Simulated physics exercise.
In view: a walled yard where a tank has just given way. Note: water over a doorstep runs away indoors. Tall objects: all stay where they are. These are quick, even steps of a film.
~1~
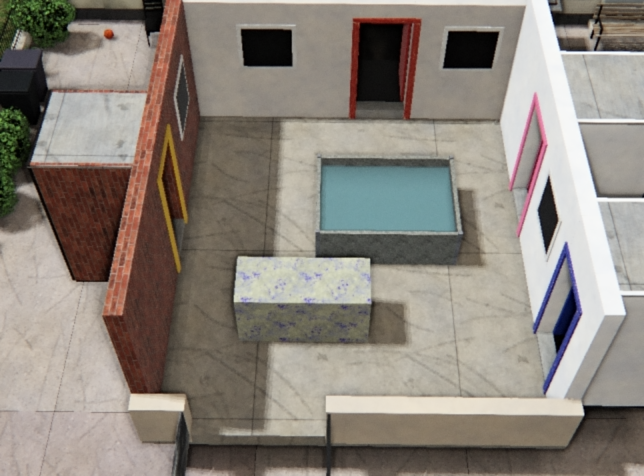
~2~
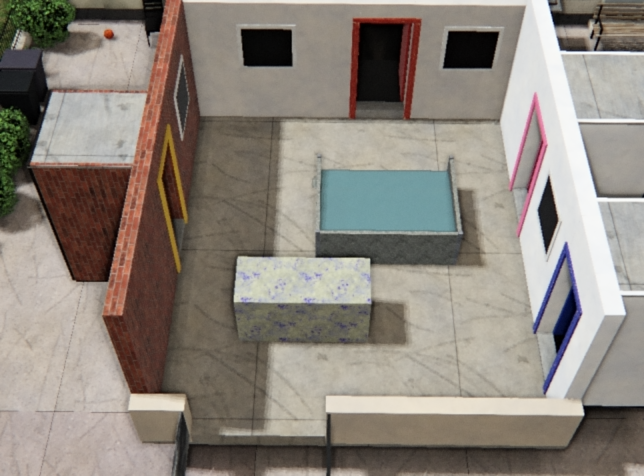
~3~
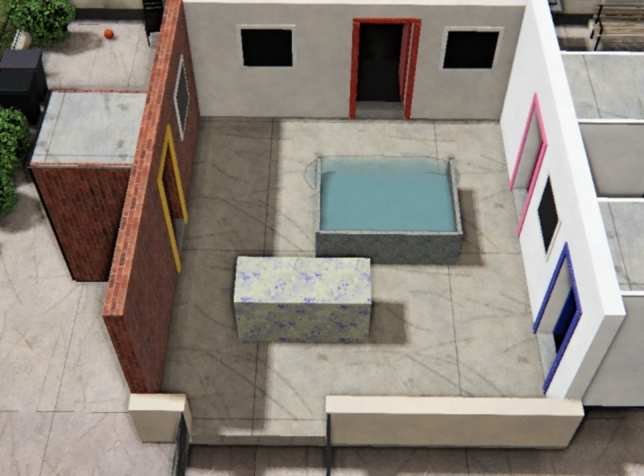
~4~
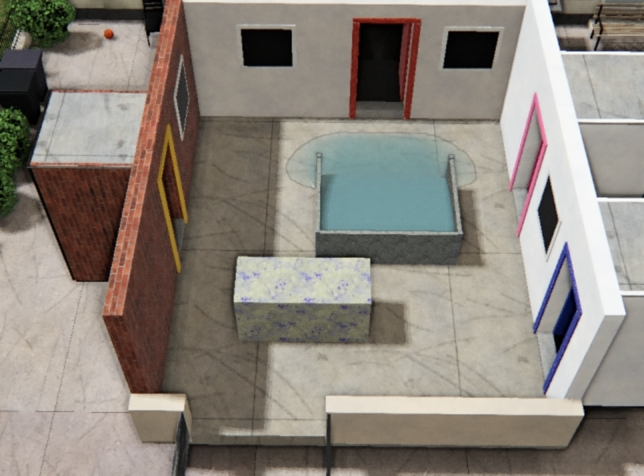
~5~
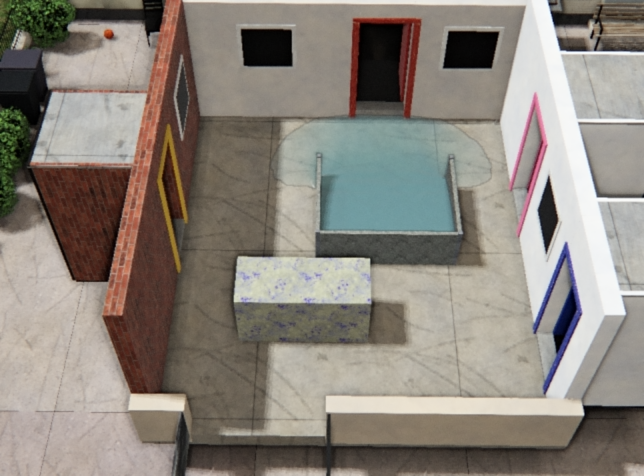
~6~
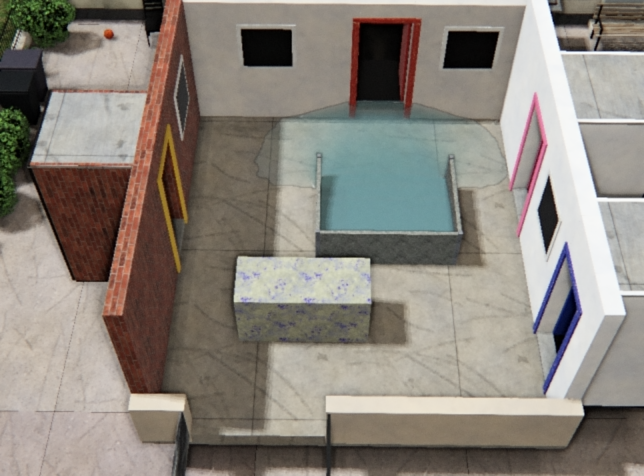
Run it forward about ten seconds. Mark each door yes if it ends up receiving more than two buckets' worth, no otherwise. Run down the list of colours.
Yellow door - no, red door - yes, pink door - no, blue door - no.
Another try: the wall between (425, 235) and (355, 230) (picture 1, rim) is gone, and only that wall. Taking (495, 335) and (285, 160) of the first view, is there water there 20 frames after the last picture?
Submerged, then unwetted.
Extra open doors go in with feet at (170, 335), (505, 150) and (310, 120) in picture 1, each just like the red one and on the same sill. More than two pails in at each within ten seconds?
Stays below the line; crosses the line; crosses the line.
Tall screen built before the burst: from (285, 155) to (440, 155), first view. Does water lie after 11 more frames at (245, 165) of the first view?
My call for that point: Waterlogged.
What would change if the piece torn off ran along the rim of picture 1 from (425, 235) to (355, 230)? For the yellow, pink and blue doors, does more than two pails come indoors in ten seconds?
Yellow door falls short, pink door falls short, blue door exceeds the limit.
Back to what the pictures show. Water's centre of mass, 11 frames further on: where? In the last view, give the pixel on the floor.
It is around (375, 161).
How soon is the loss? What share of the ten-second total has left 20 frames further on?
Log: Around 45 %, estimated.
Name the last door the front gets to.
Answer - the blue door.
A moment on, water covers 25 % of the floor; the yellow door not reached, the red door far over two buckets in, the pink door not reached, the blue door not reached.
Next, water covers 30 % of the floor; the yellow door not reached, the red door far over two buckets in, the pink door wet at the sill, nothing in, the blue door not reached.
Then, water covers 60 % of the floor; the yellow door wet at the sill, nothing in, the red door far over two buckets in, the pink door wet at the sill, nothing in, the blue door wet at the sill, nothing in.
Later, water covers 90 % of the floor; the yellow door wet at the sill, nothing in, the red door far over two buckets in, the pink door wet at the sill, nothing in, the blue door wet at the sill, nothing in.
In the end, water covers 100 % of the floor; the yellow door wet at the sill, nothing in, the red door far over two buckets in, the pink door wet at the sill, nothing in, the blue door under two buckets in.
